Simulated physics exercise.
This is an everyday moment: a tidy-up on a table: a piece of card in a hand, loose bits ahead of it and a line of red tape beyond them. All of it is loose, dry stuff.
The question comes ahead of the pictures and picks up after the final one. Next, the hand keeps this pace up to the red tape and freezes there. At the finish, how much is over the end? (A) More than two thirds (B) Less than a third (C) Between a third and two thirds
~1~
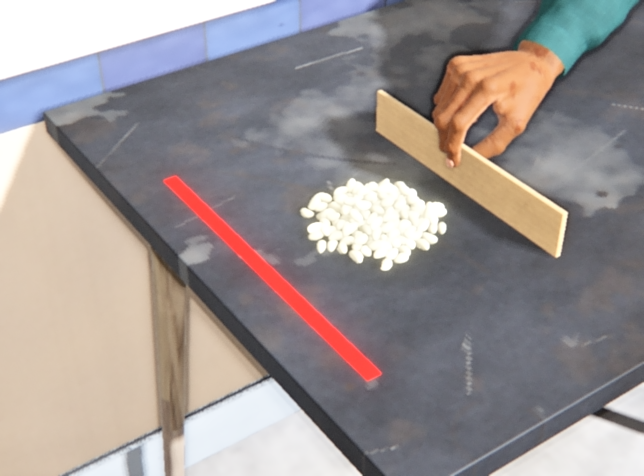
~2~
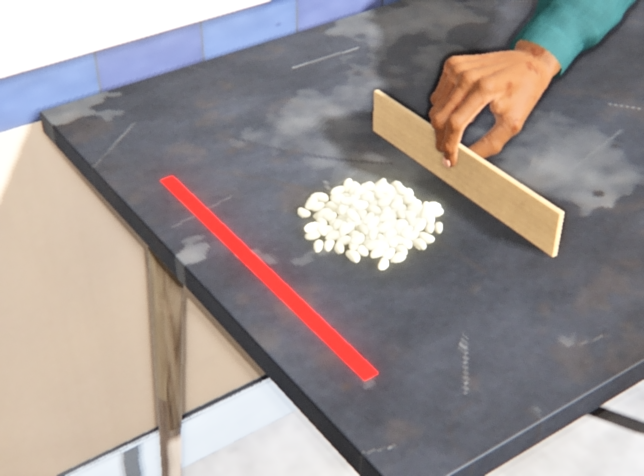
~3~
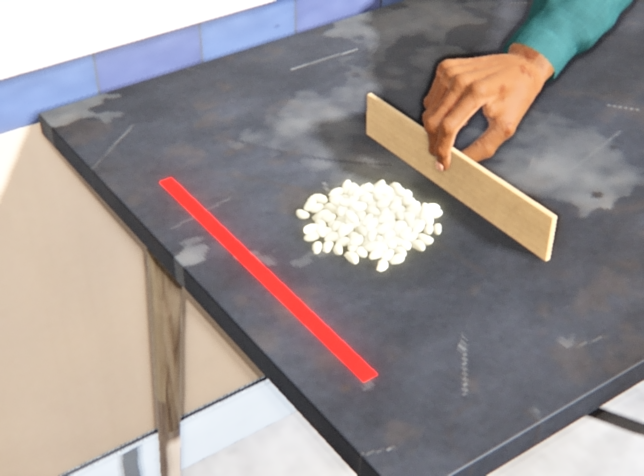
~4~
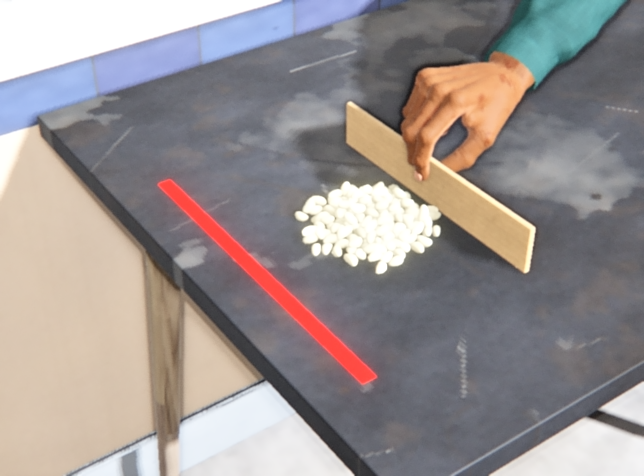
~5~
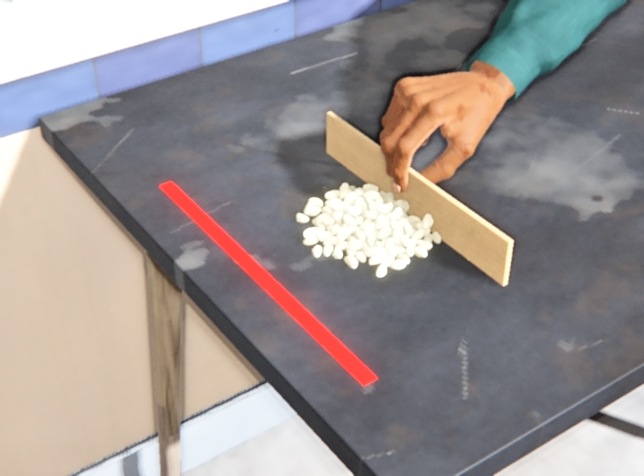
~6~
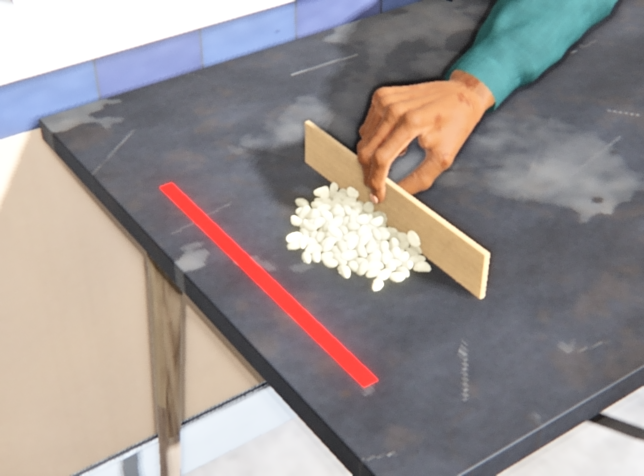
Between a third and two thirds (C).
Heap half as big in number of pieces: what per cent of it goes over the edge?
I'd put it at around 20 per cent.
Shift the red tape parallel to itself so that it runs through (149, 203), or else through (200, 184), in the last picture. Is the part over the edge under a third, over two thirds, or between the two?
For the first line it's over two thirds, and for the second it's under a third.
Soon after the last picture, piece of card still moving, near (319, 210); heap all on the table, its front near (226, 265).
A little later, piece of card stopped at the red tape; heap about a quarter over the edge.
Later still, piece of card stopped at the red tape; heap about half over the edge.
At rest, piece of card stopped at the red tape; heap about half over the edge.
